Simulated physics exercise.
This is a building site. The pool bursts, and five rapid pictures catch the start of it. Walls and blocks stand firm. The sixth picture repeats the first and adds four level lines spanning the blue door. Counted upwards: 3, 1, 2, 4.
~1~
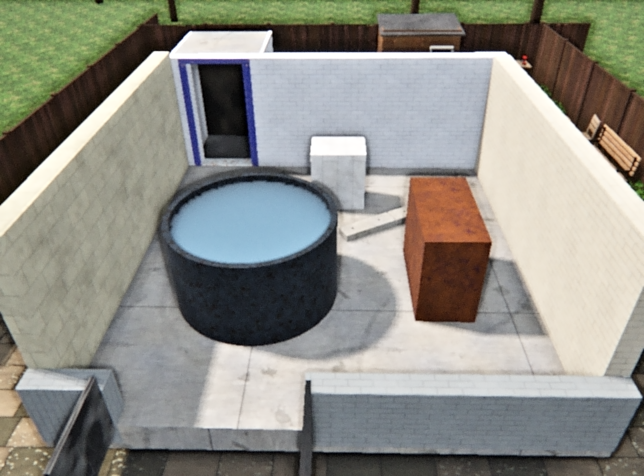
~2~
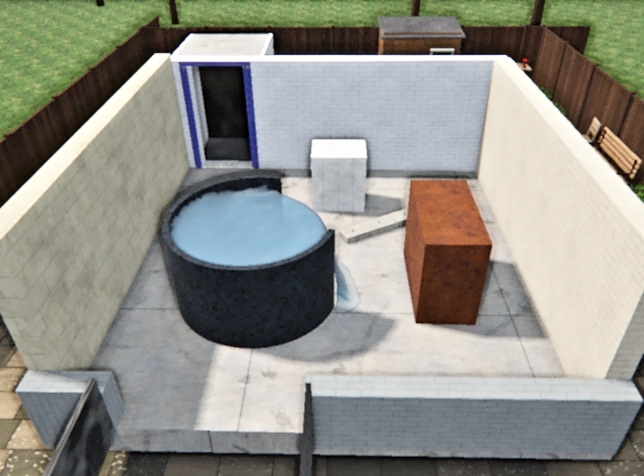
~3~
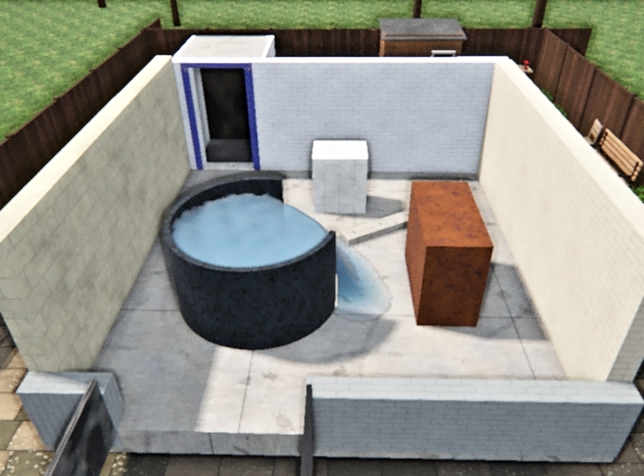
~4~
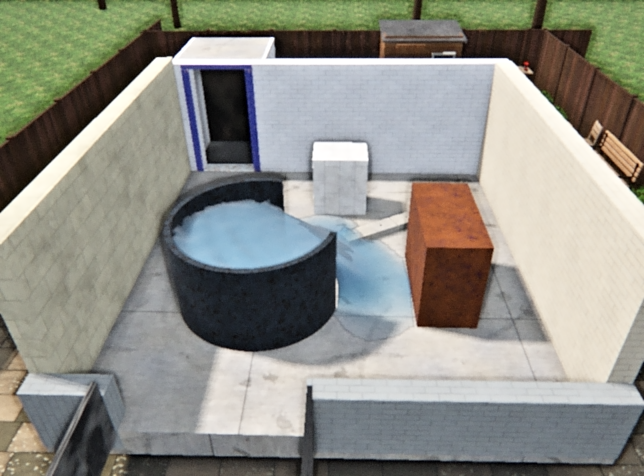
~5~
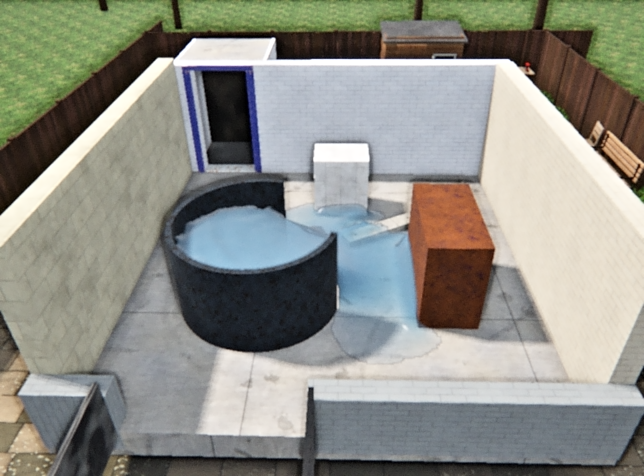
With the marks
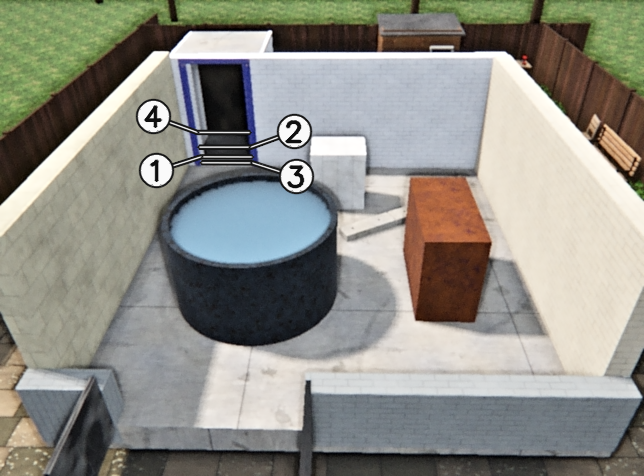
Water pouring from a gap in the right side of a round black pool, spreading across a walled concrete yard around a rusty block.
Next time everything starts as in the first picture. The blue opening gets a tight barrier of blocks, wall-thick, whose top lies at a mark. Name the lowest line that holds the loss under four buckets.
Height 1.
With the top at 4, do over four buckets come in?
No.
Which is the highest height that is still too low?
3.
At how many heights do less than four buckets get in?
Three of them.
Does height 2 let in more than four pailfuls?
No, that is safe.
On the marked copy, 1 at (226, 156); 2 at (225, 147); 3 at (227, 162); 4 at (223, 132); from the bottom up 3, 1, 2, 4.
If 1 is chosen, a splash gets over, under a bucket.
If 2 is chosen, nothing gets over.
If 3 is chosen, about 10 bucketfuls get in.
If 4 is chosen, nothing gets over.
